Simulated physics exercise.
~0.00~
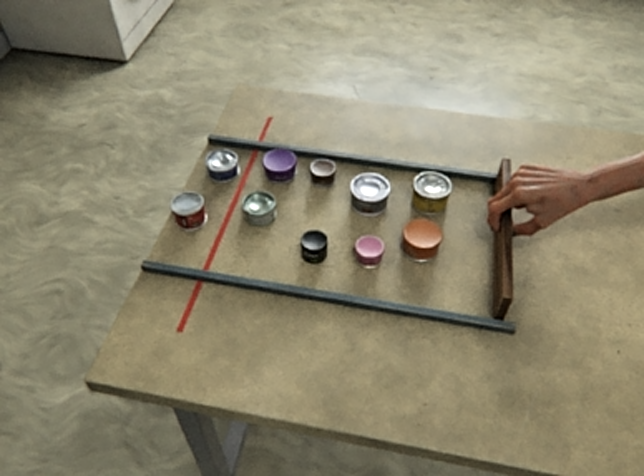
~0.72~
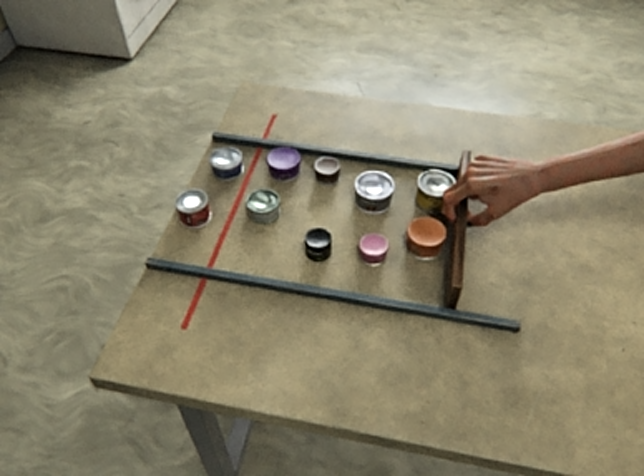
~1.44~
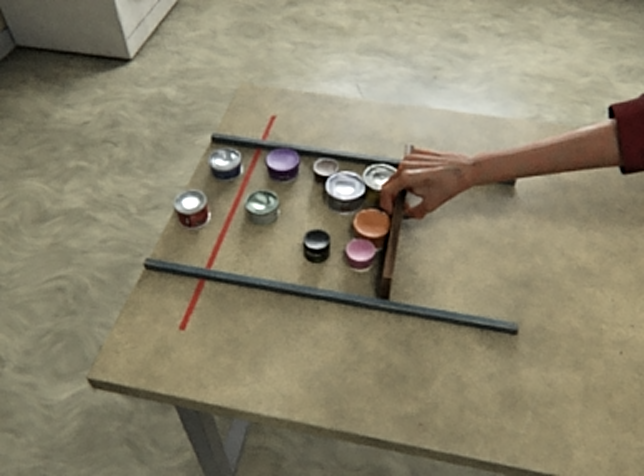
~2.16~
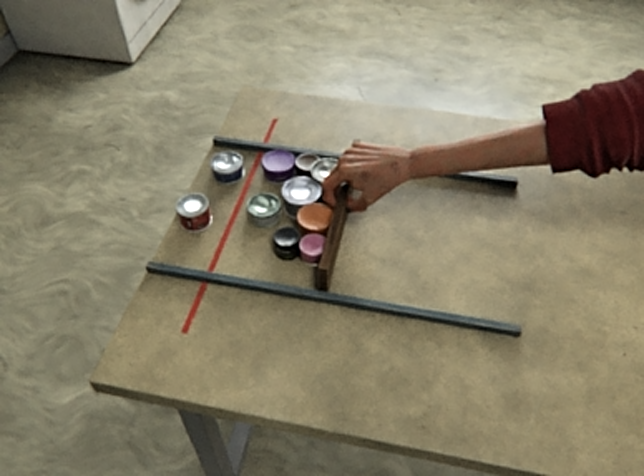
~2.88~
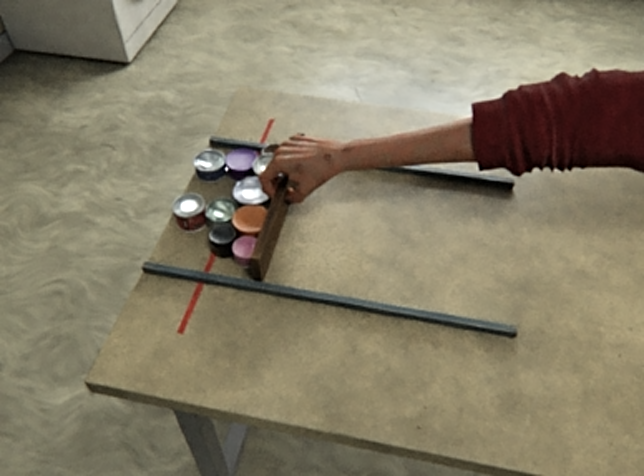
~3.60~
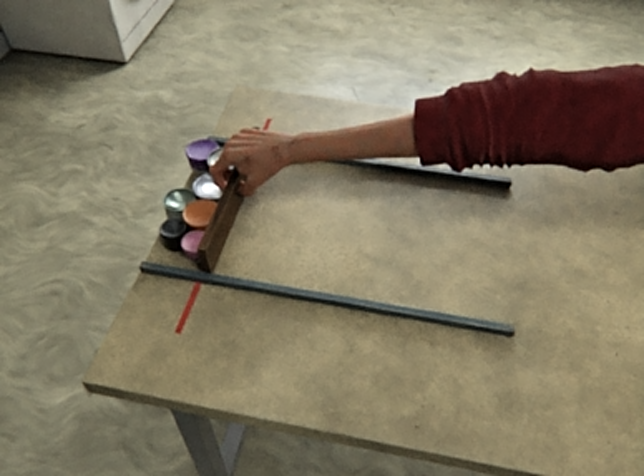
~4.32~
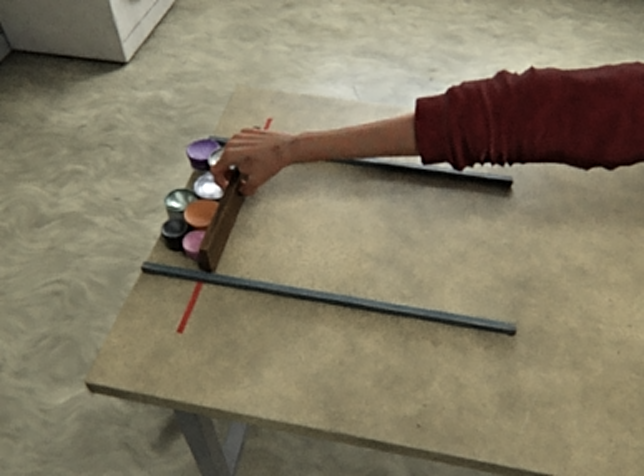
A wooden board, held upright by a hand, slides left between two dark rails on a tabletop toward a red tape line. It meets the orange and yellow pots first, then gathers the pink, white and black ones into a tightening cluster. The blue and red tins near the far edge stay still until the crowded pots reach them and push them left. As the board arrives at the tape, the blue and red tins go over the table's edge. The board stops, with the remaining pots packed against it along the edge.
